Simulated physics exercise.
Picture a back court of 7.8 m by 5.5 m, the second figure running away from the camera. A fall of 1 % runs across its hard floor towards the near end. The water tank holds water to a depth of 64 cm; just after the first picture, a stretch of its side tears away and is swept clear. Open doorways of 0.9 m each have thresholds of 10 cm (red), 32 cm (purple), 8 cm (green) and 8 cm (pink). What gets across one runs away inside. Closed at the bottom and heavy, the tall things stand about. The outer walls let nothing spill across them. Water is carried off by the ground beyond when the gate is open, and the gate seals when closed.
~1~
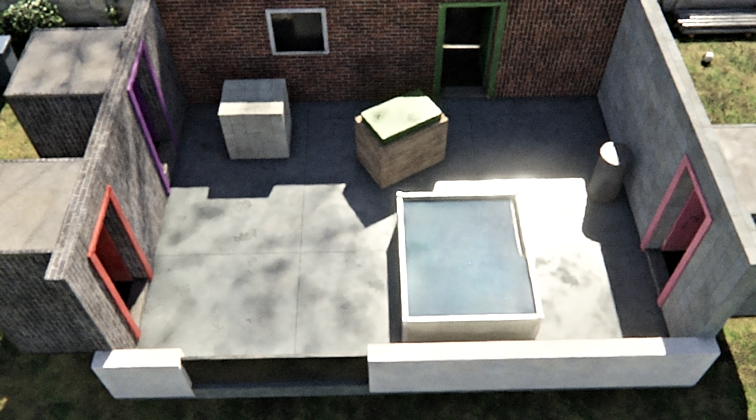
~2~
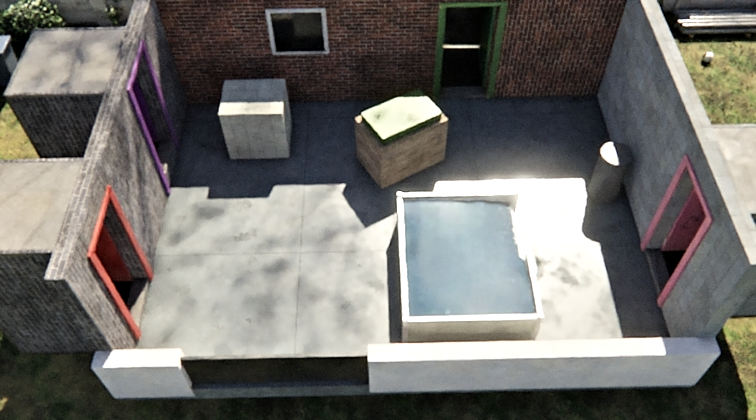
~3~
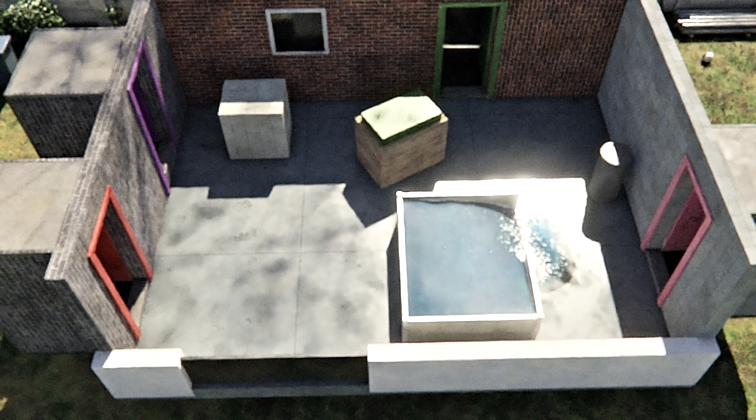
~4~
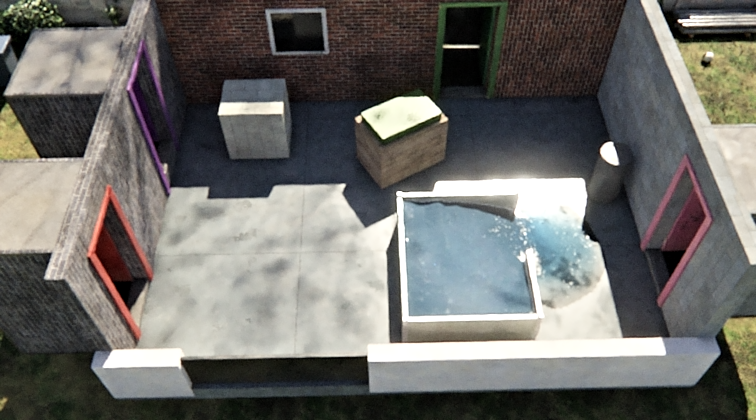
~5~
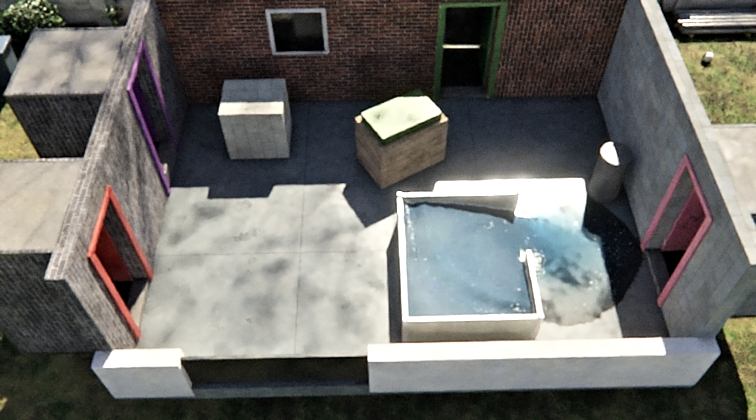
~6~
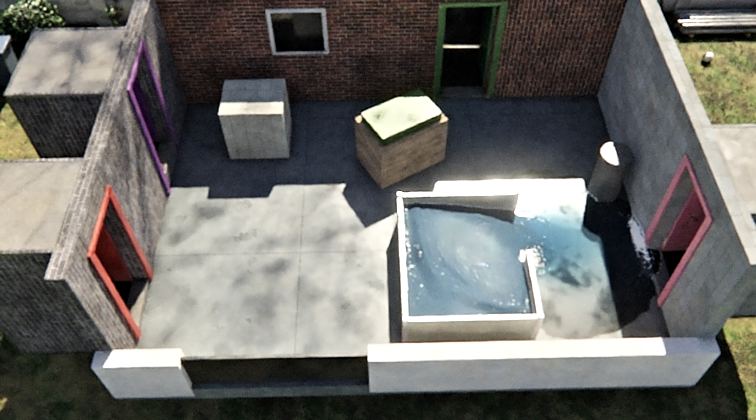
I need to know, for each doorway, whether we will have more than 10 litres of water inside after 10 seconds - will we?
Here is how it goes: The red door, no, not that much; the purple door, no, not that much; the green door, no, not that much; the pink door, yes, more than that.
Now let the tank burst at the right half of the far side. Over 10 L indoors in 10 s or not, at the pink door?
Note: Pink door, short of the mark.
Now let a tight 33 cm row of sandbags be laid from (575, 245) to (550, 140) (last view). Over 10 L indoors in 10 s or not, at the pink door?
After that, pink comes out too high.
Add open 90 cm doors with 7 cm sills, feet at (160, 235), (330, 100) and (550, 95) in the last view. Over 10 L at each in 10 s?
Door 1: Lower; door 2: Lower; door 3: Higher.
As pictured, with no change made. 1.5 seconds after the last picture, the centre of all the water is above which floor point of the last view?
About (517, 253).
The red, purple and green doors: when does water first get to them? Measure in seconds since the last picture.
Red: 5.5 s; purple: 7.5 s; green: 2.2 s.
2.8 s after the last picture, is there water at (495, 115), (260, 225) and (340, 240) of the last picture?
Point 1: Reached; point 2: Unreached; point 3: Unreached.
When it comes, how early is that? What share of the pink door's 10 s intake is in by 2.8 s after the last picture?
By then it's near 70% of the total.
Then, 0.7 s after the last picture water covers 20 % of the floor and is deepest (44 cm) near (630, 212); red door not reached, purple door not reached, green door not reached, pink door 23 cm at the sill, 60 L in.
Then, 1.5 s after the last picture water covers 20 % of the floor and is deepest (40 cm) near (596, 98); red door not reached, purple door not reached, green door not reached, pink door 27 cm at the sill, 164 L in.
Then, 2.8 s after the last picture water covers 35 % of the floor and is deepest (31 cm) near (671, 351); red door not reached, purple door not reached, green door 4 cm at the sill, 0 L in, pink door 21 cm at the sill, 275 L in.
Then, 5.3 s after the last picture water covers 60 % of the floor and is deepest (18 cm) near (671, 351); red door not reached, purple door not reached, green door 6 cm at the sill, 0 L in, pink door 14 cm at the sill, 366 L in.
Then, 9.3 s after the last picture water covers 90 % of the floor and is deepest (12 cm) near (671, 351); red door 5 cm at the sill, 0 L in, purple door 3 cm at the sill, 0 L in, green door 7 cm at the sill, 0 L in, pink door 10 cm at the sill, 399 L in.
